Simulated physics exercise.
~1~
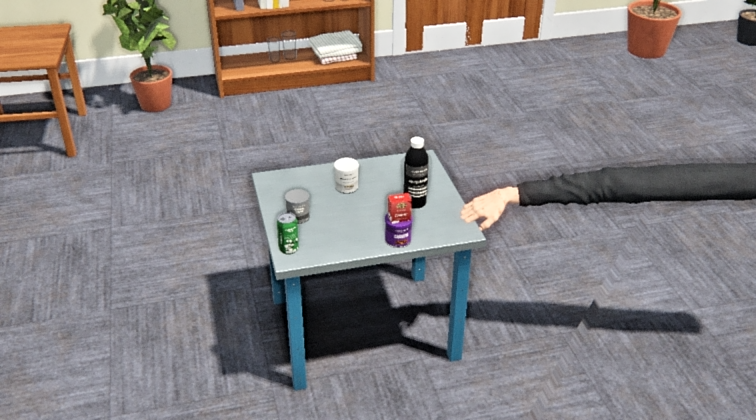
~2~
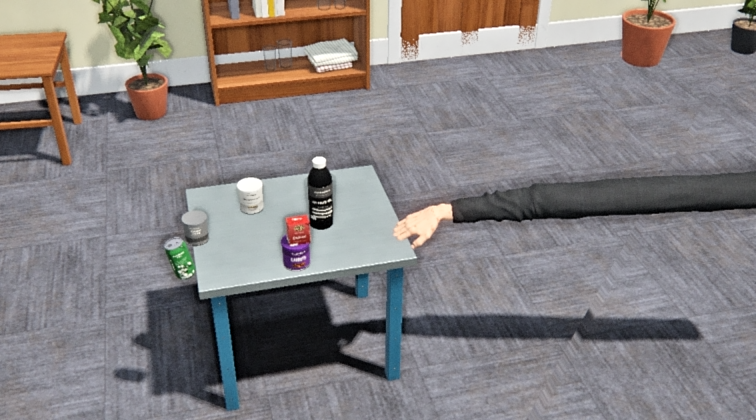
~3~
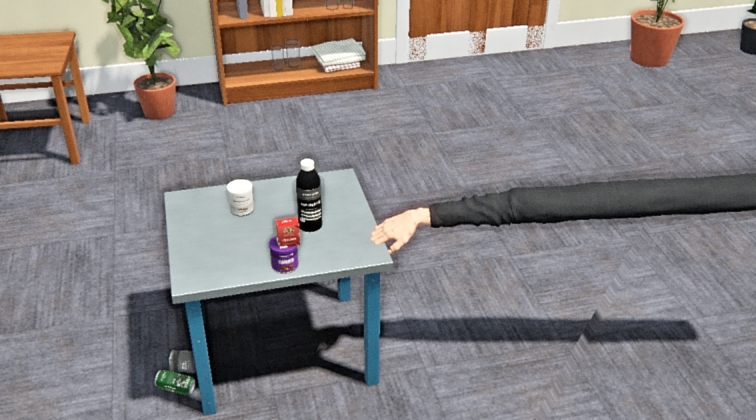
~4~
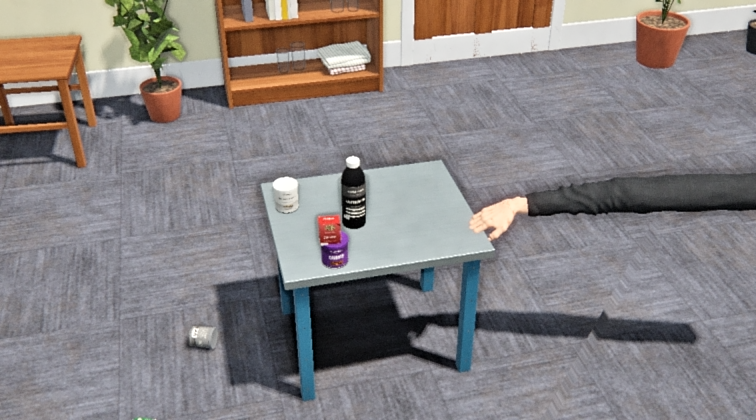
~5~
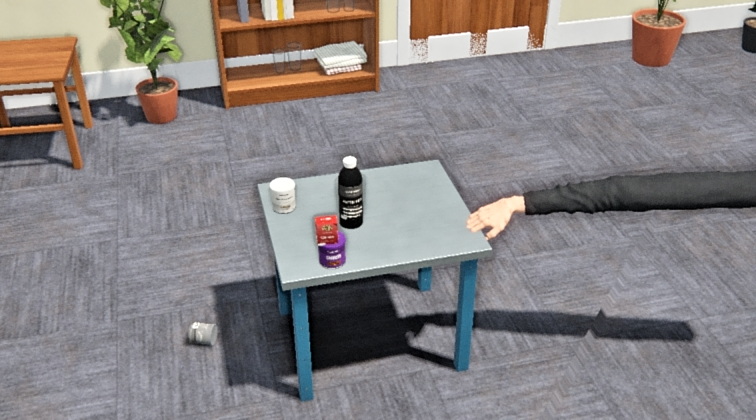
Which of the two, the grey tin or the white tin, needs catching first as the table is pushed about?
The grey tin needs catching first. It drops off the left side of the table along with the green can, while the white tin stays on the tabletop.
The clip opens on a side table with blue legs, holding a green can, a grey tin, a white tin, a purple tin, a red carton and a black bottle, while a hand rests at its right edge. The hand and table move left, and the green can tips over the left edge with the grey tin close by. Both drop to the carpet beside the table's left legs. The table then moves back to the right, leaving the grey tin on the floor. At the close, the white tin, purple tin, carton and bottle remain on the tabletop, nearer its left side.
